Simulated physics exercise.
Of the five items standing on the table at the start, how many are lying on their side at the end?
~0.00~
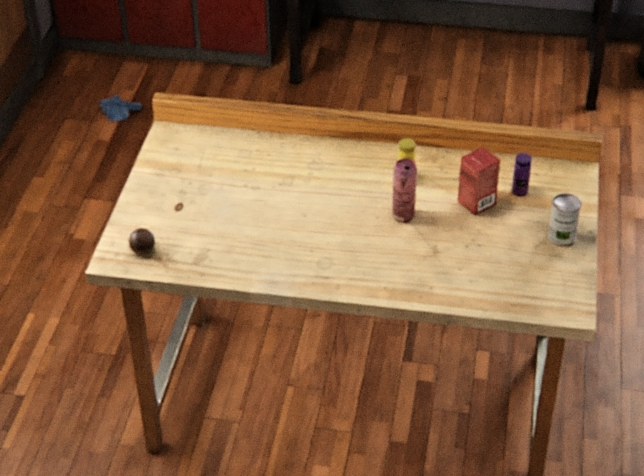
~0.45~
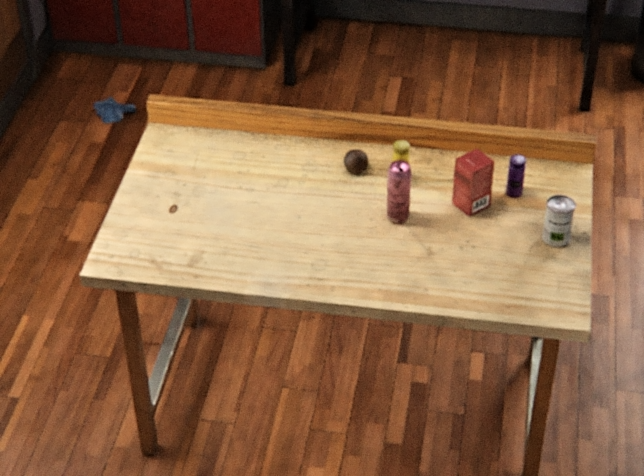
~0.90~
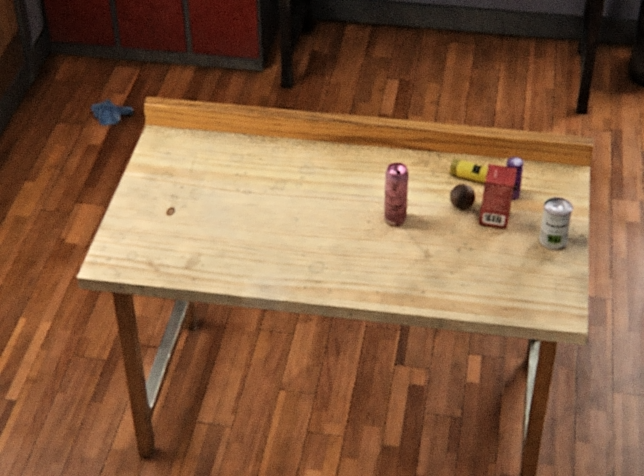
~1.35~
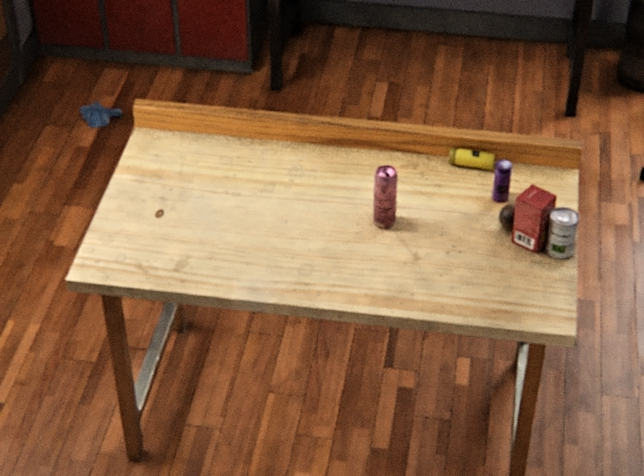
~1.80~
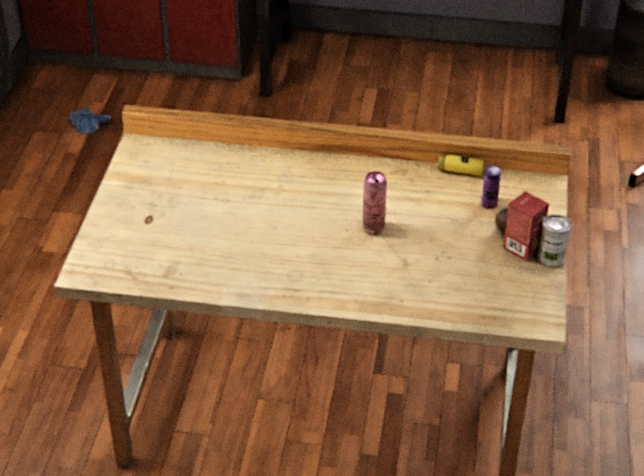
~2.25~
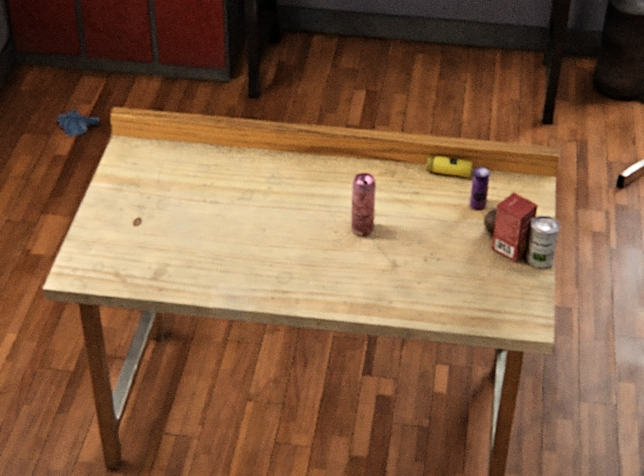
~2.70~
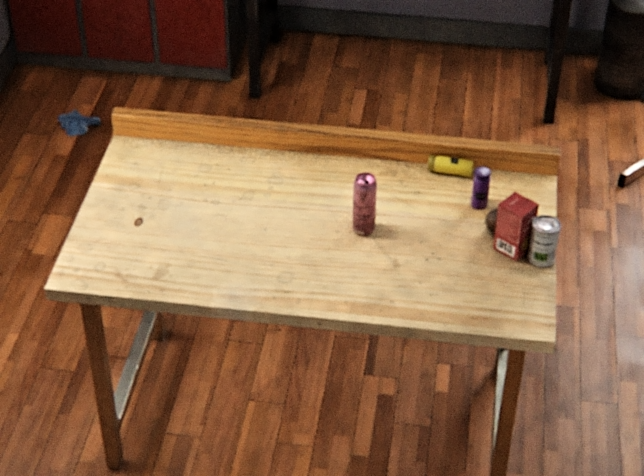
Just one is lying on its side, the yellow shaker, which ends up by the back rail.
